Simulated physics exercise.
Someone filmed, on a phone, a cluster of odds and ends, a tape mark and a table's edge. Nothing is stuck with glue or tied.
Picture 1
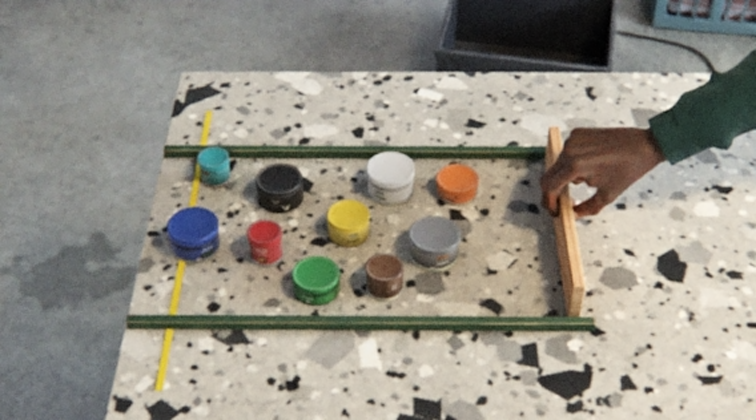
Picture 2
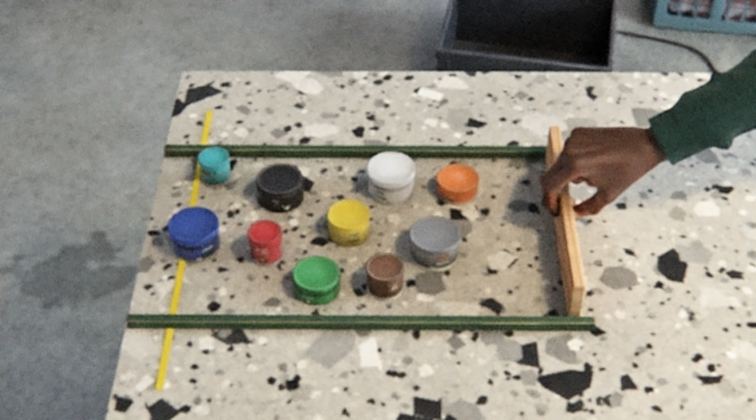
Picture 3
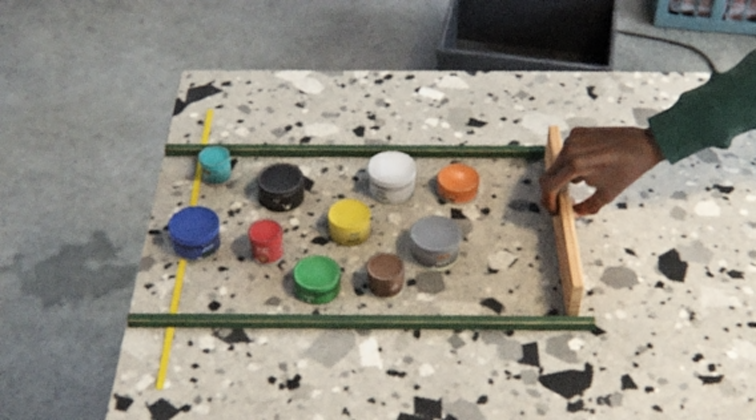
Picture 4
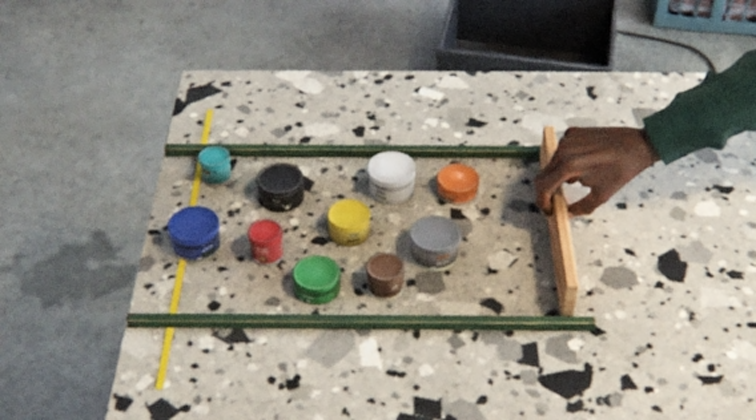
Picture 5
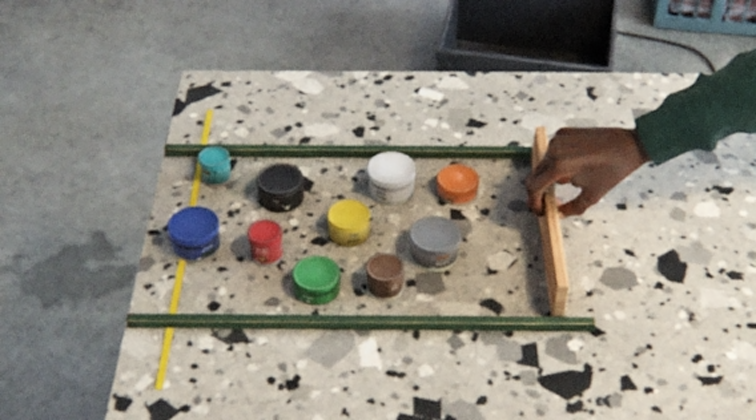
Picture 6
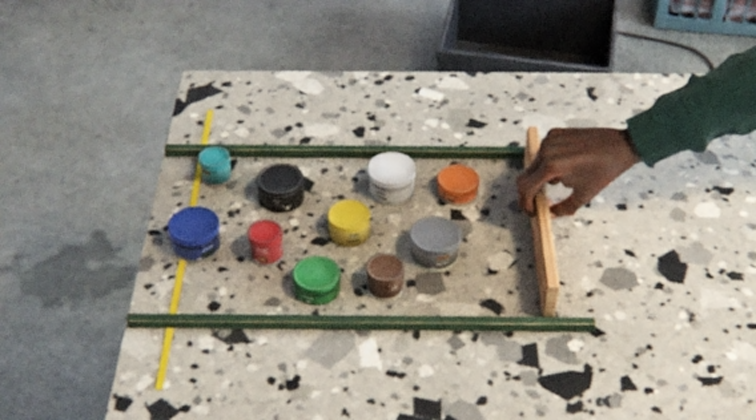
A hand in a dark green sleeve holds a wooden board upright at the right of a speckled tabletop, seen from above at an angle, with grey floor beyond. Between two green strips sit small tubs: turquoise, blue, black, red, green, yellow, white, brown, grey and orange, a yellow line at left. The hand slides the board slightly left, touching none, while the tubs and camera stay still.
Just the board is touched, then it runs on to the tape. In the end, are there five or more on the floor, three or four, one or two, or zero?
There are five or more on the floor.
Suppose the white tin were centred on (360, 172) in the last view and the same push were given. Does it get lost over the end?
Placed like that, the white tin keeps its spot.
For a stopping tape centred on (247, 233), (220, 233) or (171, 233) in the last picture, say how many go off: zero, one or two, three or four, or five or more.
No fall at all; one to two; more than four.
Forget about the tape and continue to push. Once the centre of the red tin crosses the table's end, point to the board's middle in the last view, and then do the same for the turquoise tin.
I reckon its middle sits around (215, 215) and then around (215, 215).
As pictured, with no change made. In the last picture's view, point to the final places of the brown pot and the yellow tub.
The brown pot settles near (156, 287); as for the yellow tub, near (167, 222).
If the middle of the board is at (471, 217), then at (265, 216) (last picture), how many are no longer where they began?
The number moved is 1 and then 10.
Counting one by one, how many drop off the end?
5 in total.
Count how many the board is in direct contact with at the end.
Result: 5 in all.
Early on, none off yet; blue tin at rest near (195, 235); turquoise tin at rest near (216, 167); red tin at rest near (266, 243).
A while later, none off yet; blue tin at rest near (195, 235); turquoise tin at rest near (216, 167); red tin travelled about its own width near (234, 242).
Finally, the number that fall off is five or more; lost, green tub, black tub, red tin, turquoise tin and blue tin.
